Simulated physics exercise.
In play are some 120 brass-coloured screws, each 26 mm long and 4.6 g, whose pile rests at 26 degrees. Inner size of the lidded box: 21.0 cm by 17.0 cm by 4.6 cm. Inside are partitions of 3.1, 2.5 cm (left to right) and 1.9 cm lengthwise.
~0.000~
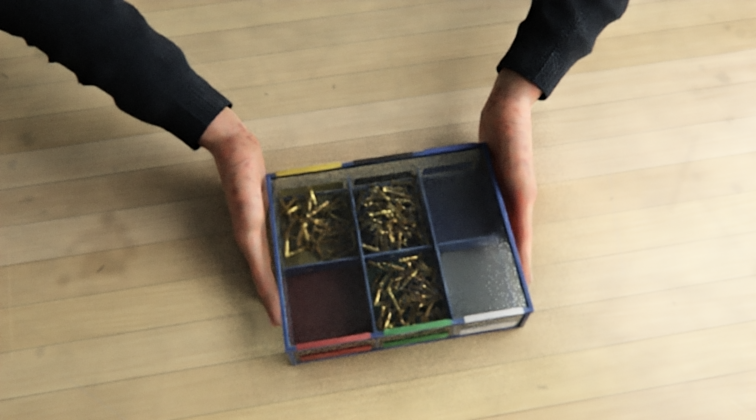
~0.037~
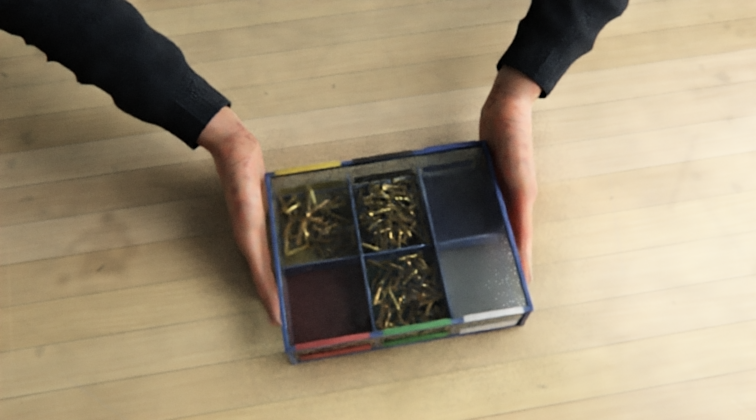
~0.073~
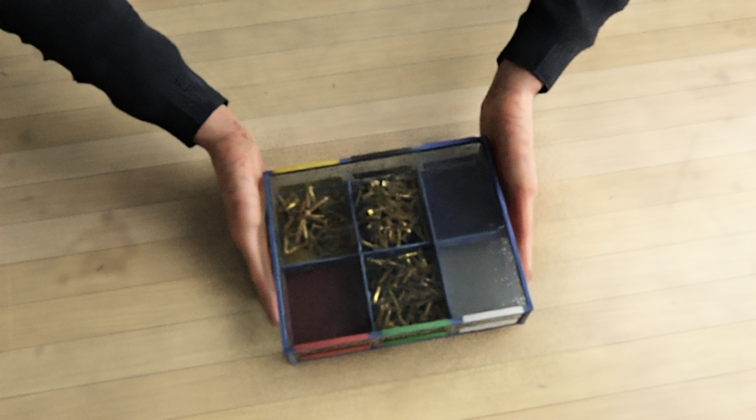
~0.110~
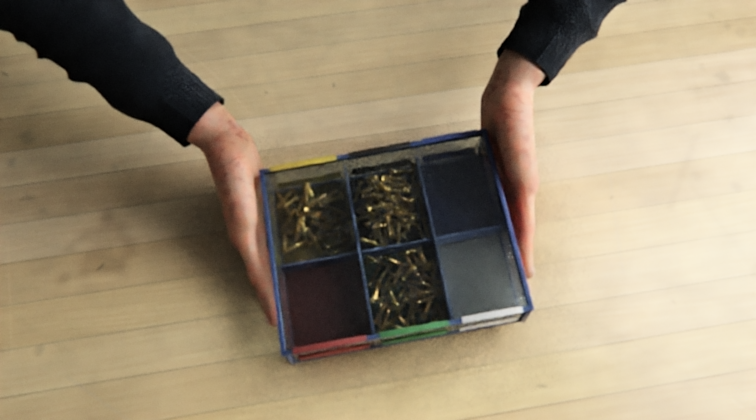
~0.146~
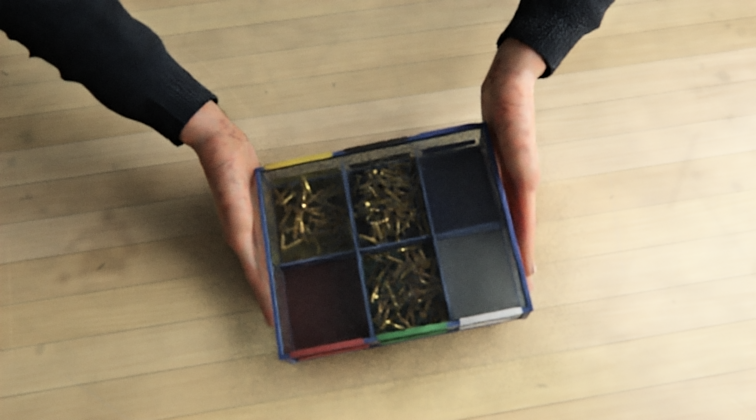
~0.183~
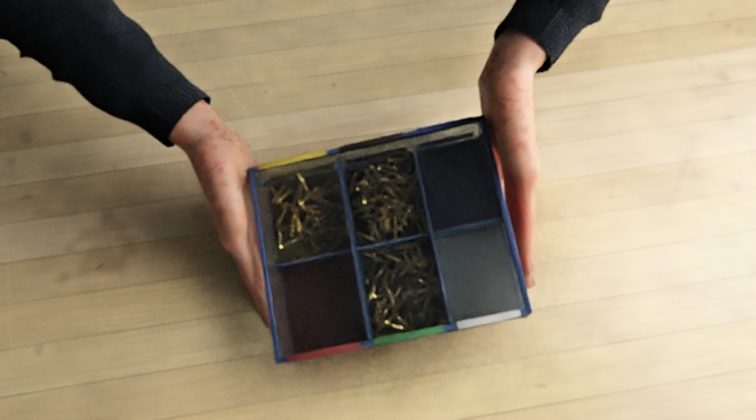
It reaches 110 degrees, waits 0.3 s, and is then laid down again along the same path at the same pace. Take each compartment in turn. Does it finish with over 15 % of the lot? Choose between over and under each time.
Red compartment: Over. Blue compartment: Under. Green compartment: Over. Yellow compartment: Under. White compartment: Under. Black compartment: Under.
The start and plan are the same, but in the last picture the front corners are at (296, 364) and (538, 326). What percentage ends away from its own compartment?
Some 65 %.
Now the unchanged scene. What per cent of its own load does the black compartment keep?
Something like 10 per cent.
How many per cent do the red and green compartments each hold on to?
In the red compartment 40 percent, in the green 50 percent.
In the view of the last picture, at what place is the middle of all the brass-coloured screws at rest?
Close to pixel (376, 312).
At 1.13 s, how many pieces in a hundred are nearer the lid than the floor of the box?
About 80 per cent.
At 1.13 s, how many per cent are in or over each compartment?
Shares - red: 30, blue: 0, green: 45, yellow: 10, white: 0, black: 15.
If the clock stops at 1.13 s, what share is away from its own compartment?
About 45 per cent.
Then, at 1.13 s, tilt 110 degrees; red 30 %, green 45 %, yellow 10 %, black 15 %.
After 1.76 s, tilt 59 degrees; red 35 %, green 50 %, yellow 5 %, black 10 %.
Then, at 2.43 s, tilt 0 degrees; red 40 %, green 50 %, yellow 5 %, black 5 %.
In the end, at 2.9 s, red 40 %, blue 0 %, green 50 %, yellow 5 %, white 0 %, black 5 %.
